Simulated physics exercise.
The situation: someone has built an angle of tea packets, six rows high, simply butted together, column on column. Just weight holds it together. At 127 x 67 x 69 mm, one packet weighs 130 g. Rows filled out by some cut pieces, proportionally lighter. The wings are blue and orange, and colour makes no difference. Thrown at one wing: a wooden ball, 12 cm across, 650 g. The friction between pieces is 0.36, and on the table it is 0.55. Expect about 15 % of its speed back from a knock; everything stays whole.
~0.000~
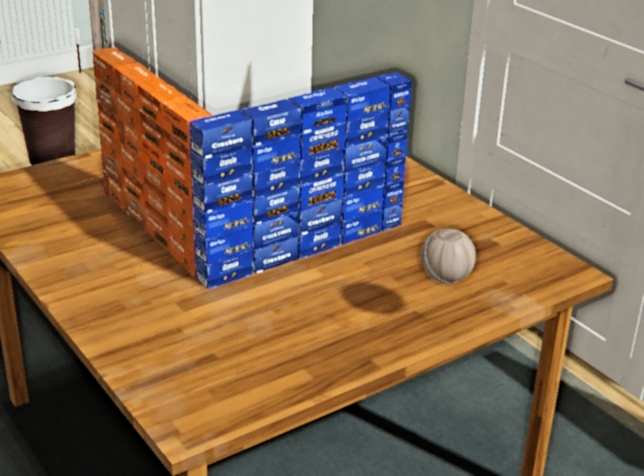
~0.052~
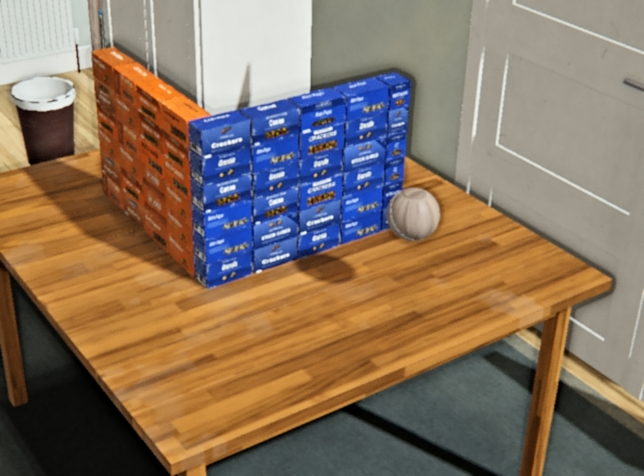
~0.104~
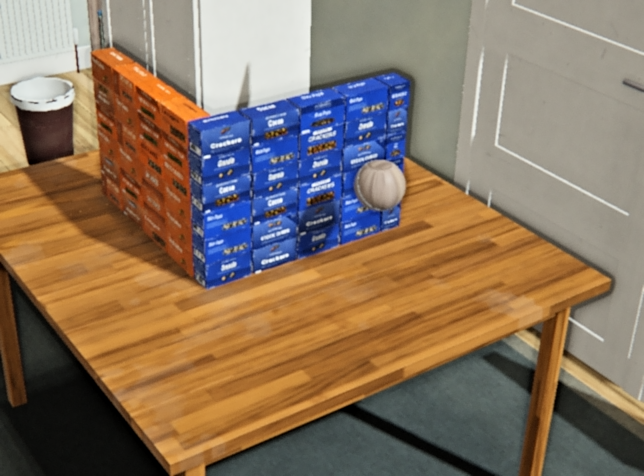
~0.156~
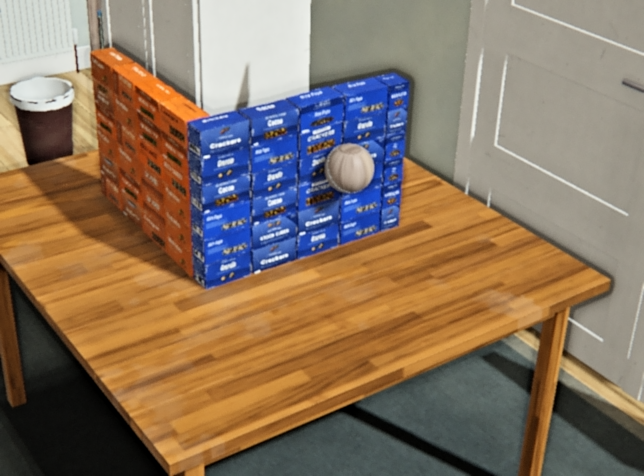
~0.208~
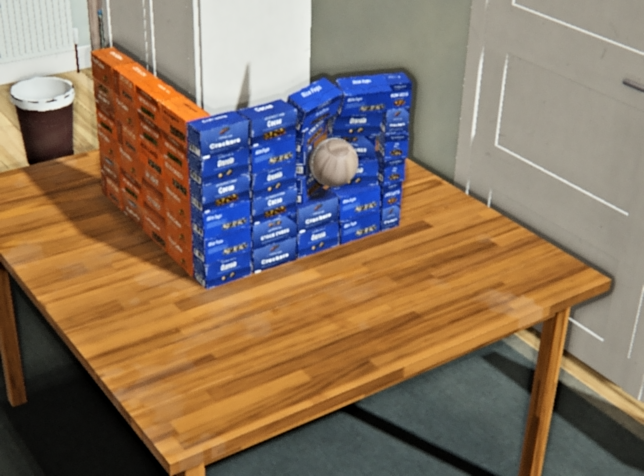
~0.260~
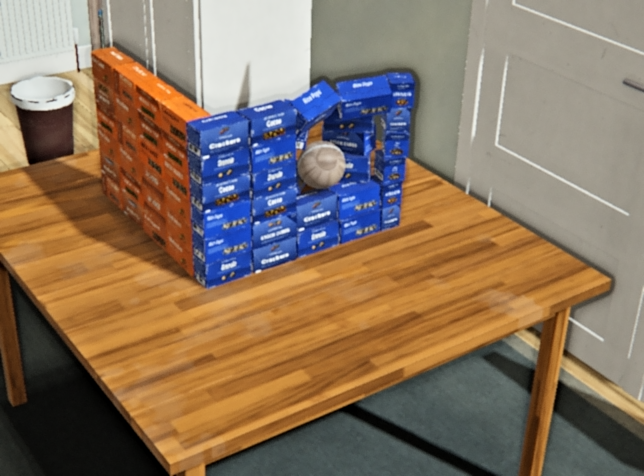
On a wooden table, a pale ball flew leftward into the blue side of a wall of stacked packets, pushing several packets out of line and opening a gap while the orange side stayed put.
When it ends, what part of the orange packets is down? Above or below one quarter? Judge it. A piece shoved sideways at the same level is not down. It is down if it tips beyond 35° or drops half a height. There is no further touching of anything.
My call: Below.
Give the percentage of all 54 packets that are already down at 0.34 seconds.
It's 10 percent at that point.
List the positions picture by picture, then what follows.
In the first frame (pixels give the middle of a visible side), ball (448, 256) 36 cm from contact, 2.6 m/s; top orange packet (174, 124); top blue packet (369, 104); none has stirred.
The second frame shows ball (413, 215) 23 cm from contact, 2.5 m/s; top orange packet (173, 124).
The third frame shows ball (380, 185) 11 cm from contact, 2.4 m/s; top orange packet (173, 125).
The fourth frame shows ball (349, 168) after contact, 1.7 m/s; top orange packet (172, 125); one has shifted.
The fifth frame shows ball (334, 162) after contact, 1.1 m/s; top orange packet (173, 124); top blue packet (367, 104) 17° from how it stood; steepest lean 22°, the packet at (316, 94); movement in 14 of them.
The sixth frame shows ball (321, 165) after contact, 1.2 m/s; top orange packet (173, 124); top blue packet (367, 108) 23° from how it stood; steepest lean 35°, the packet at (316, 100); movement in 15 of them.
After 0.34 s, ball still moving; none of the 24 orange packets down (6 of 54 in all colours); top orange packet unmoved; top blue packet 53° from how it stood, 37 mm lower.
After 0.46 s, ball still moving; none of the 24 orange packets down (9 of 54 in all colours); top orange packet unmoved; top blue packet on its side.
After 0.86 s, ball still moving; none of the 24 orange packets down (13 of 54 in all colours); top orange packet unmoved; top blue packet on its side.
In the end (1.7 s), ball rolling away; none of the 24 orange packets down (13 of 54 in all colours); top orange packet unmoved; top blue packet upside down. That is 0 per cent. From the last view, middles, top orange packet near (186, 121), top blue packet near (305, 190).
